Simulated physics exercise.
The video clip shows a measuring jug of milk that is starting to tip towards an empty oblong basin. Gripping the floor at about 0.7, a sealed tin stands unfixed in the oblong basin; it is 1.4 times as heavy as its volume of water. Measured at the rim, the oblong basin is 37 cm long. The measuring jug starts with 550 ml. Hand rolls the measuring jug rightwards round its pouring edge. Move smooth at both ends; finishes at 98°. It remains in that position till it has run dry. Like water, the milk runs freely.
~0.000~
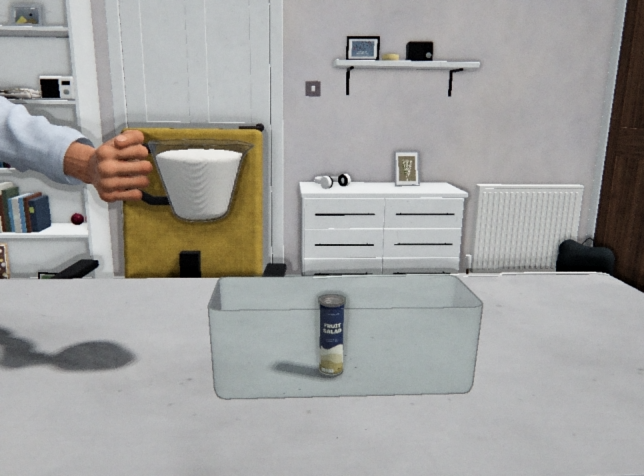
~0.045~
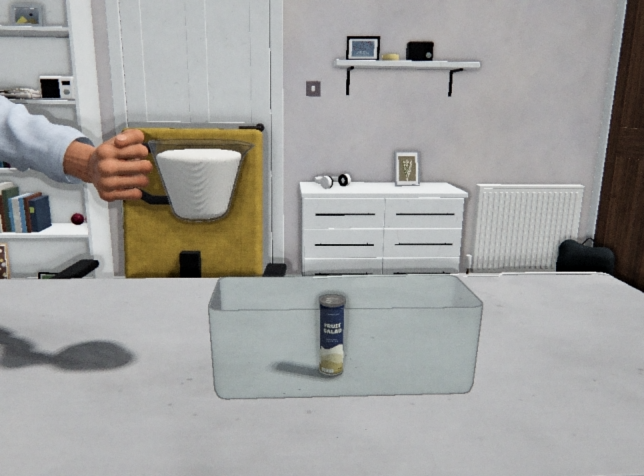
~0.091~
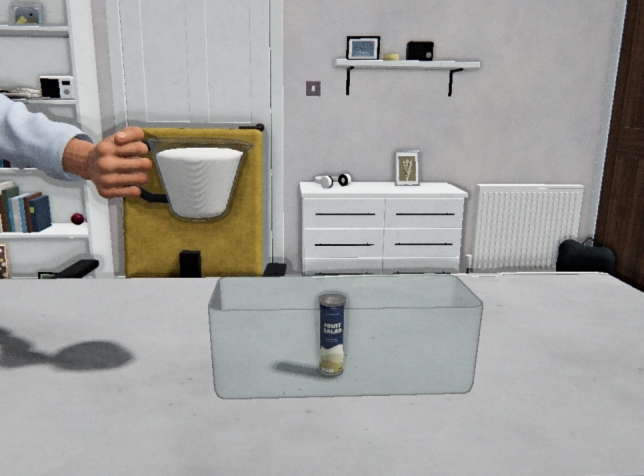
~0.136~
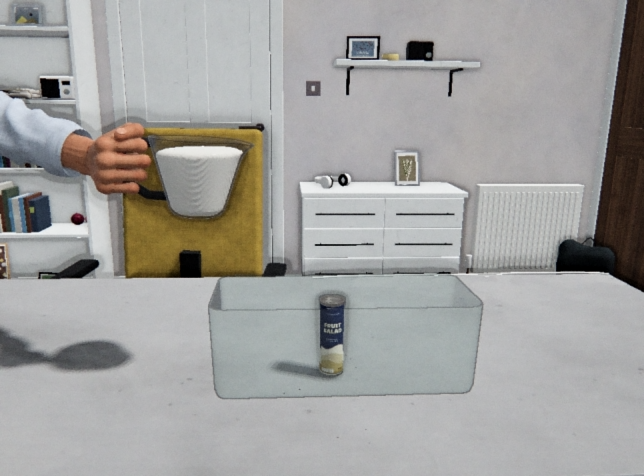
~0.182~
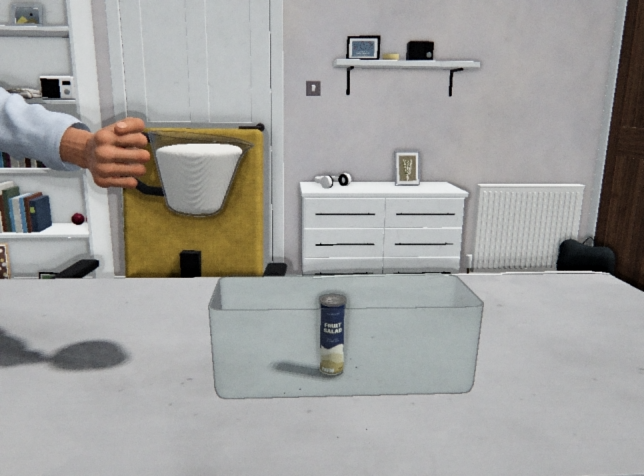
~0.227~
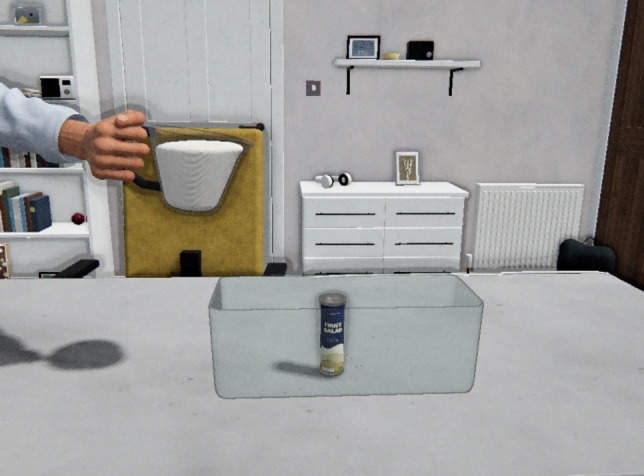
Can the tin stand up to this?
I reckon it can hold on.
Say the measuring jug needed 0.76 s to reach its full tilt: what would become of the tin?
In that case the tin stays vertical.
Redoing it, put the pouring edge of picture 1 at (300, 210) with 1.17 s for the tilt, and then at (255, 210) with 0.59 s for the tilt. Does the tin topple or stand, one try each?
The tin stays vertical the first time and stays vertical the second time.
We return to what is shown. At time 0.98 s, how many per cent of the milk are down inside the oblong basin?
It works out near 48 per cent.
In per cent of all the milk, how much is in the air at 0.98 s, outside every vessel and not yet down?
Roughly 36 %.
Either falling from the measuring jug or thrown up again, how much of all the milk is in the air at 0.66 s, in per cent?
Around 26 in a hundred.
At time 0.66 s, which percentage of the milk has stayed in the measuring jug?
Roughly 72 per cent.
Then, 0.66 s in, the tilt is 59° and 72 per cent is still to pour; the tin stands where it began.
Then, 0.98 s in, the tilt is 92° and 15 per cent is still to pour; the tin stands where it began.
Then, 1.31 s in, the tilt is 98° and 0 per cent is still to pour; the tin stands where it began.
Then, 1.67 s in, the tilt is 98° and 0 per cent is still to pour; the tin stands where it began.
Finally, the tin stands where it began.
